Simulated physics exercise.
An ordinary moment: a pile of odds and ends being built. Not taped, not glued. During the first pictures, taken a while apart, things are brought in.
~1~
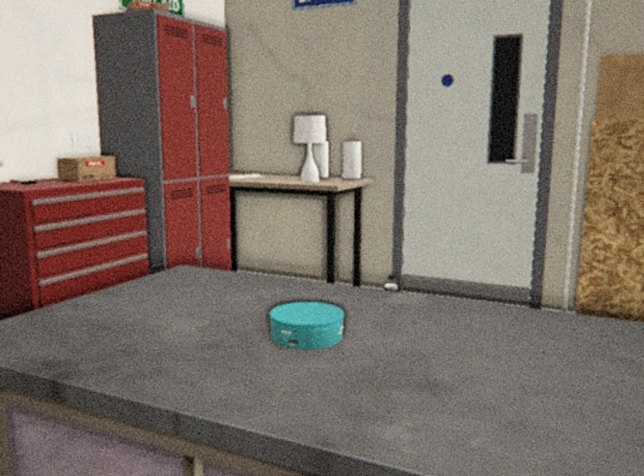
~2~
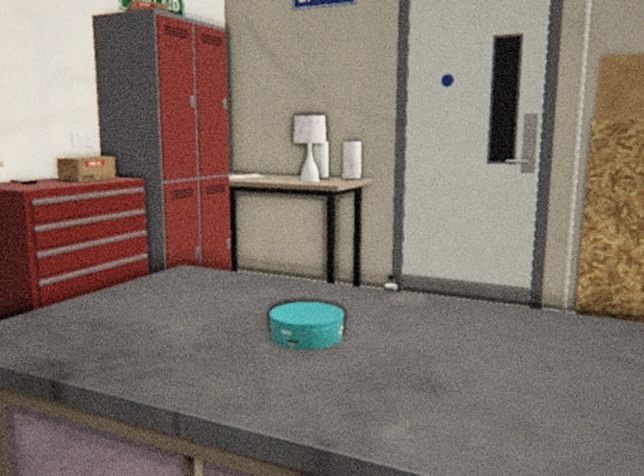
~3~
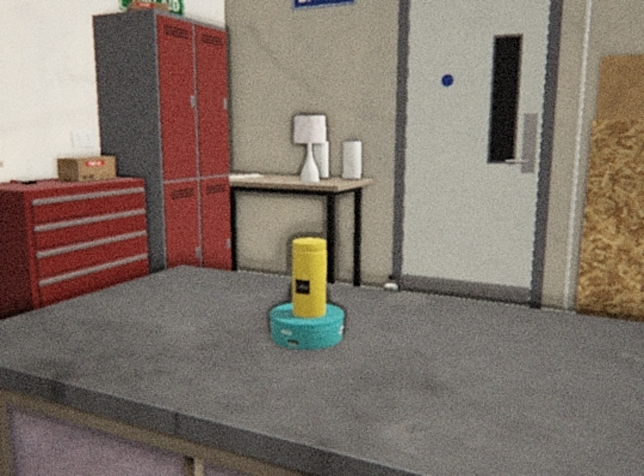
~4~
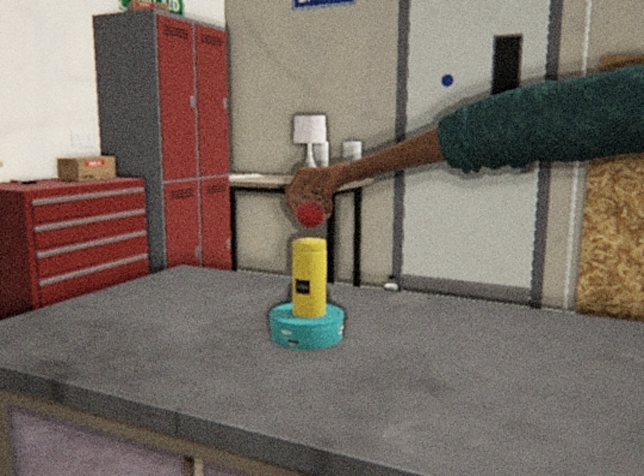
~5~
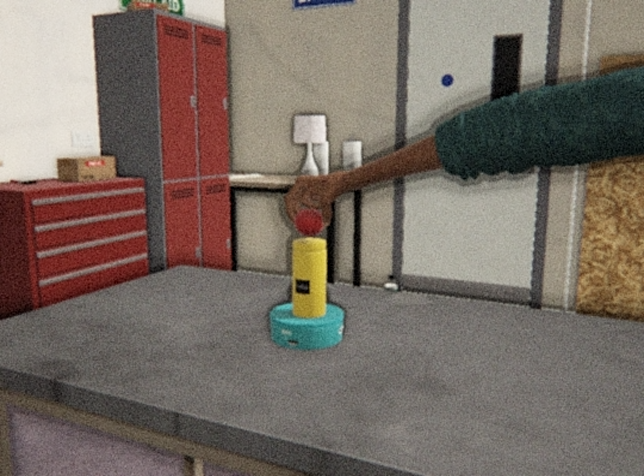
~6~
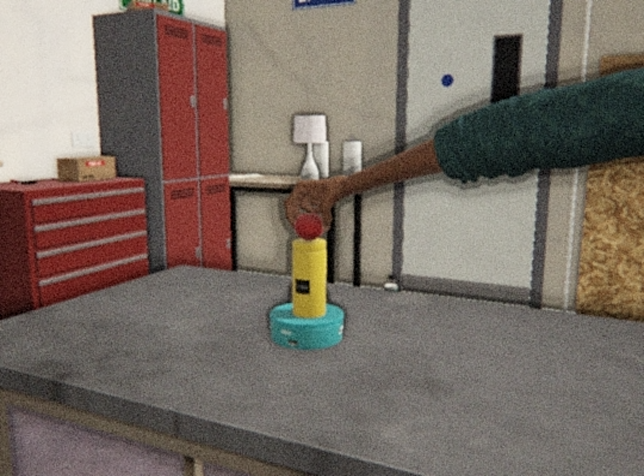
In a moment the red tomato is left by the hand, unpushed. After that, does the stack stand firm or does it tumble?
Nothing falls.
Then, 0.50 s on from there, no change.
Then, 1.30 s on from there, red tomato resting near (309, 227).
In the end, all 3 unmoved. At the end, from the last picture's camera, red tomato near (309, 227). The pile stays up.
